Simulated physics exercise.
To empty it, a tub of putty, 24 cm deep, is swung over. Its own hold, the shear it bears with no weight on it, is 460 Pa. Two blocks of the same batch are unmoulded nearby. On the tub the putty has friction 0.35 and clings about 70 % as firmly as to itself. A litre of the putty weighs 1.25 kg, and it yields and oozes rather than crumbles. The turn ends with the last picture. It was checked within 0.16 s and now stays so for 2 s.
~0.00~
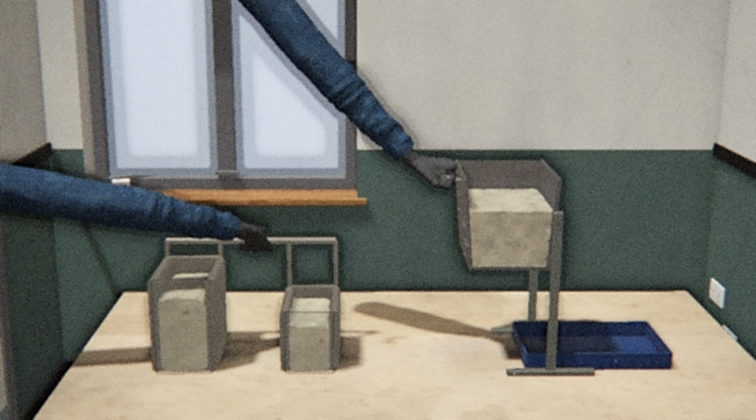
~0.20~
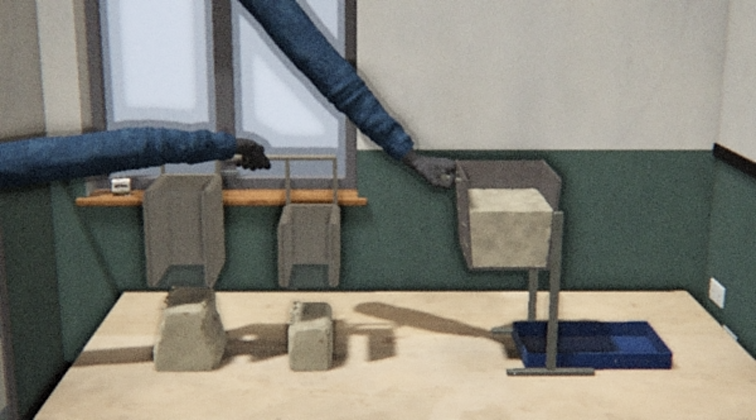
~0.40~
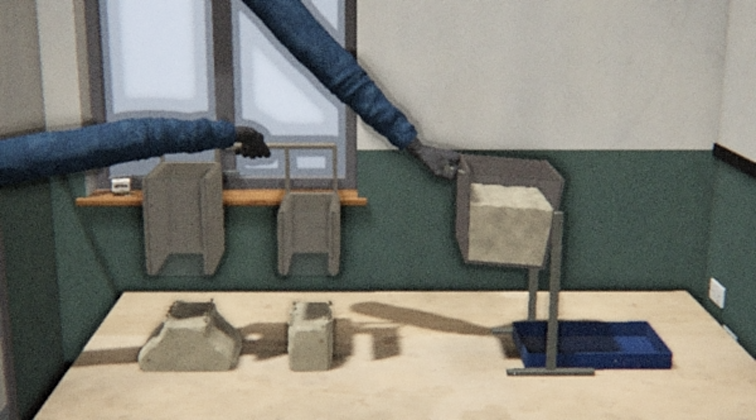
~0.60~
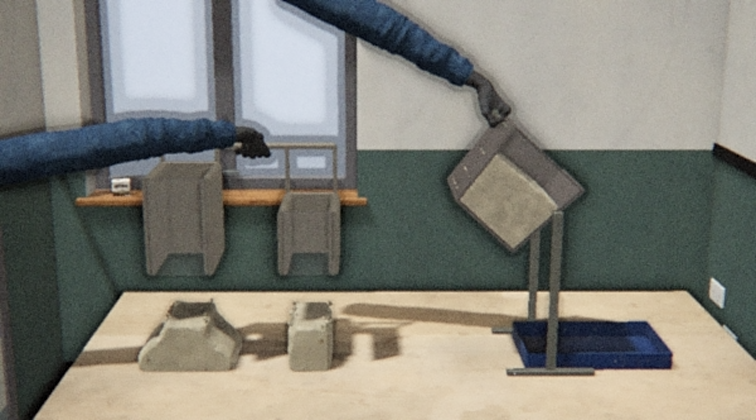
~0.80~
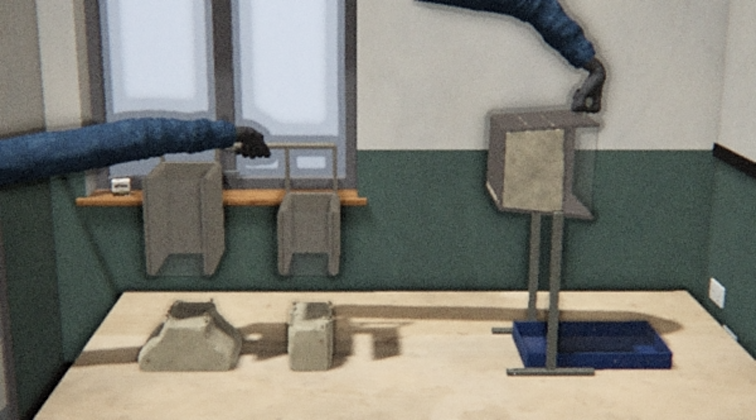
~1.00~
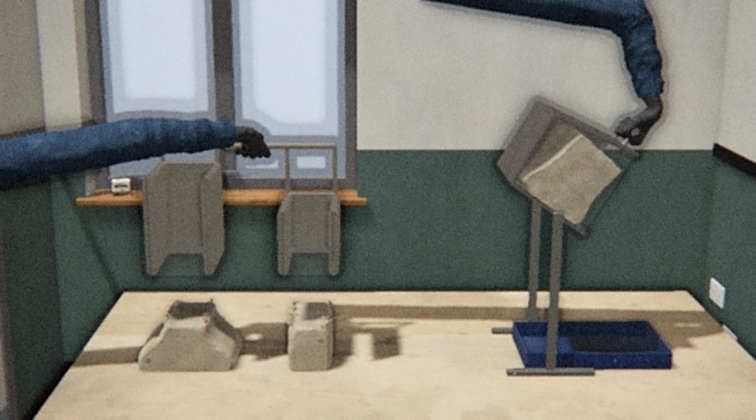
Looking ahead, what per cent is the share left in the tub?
The share left in the tub is near 0 %.
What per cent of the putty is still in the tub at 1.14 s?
Near 35 %.
After 1.14 s, the tub is at 120 degrees and holds 34 %.
After 1.31 s, the tub is at 120 degrees and holds 0 %.
After 1.48 s, the tub is at 120 degrees and holds 0 %.
After 1.65 s, the tub is at 120 degrees and holds 0 %.
After 3.00 s, at the end, the tub is at 120 degrees and holds 0 %.
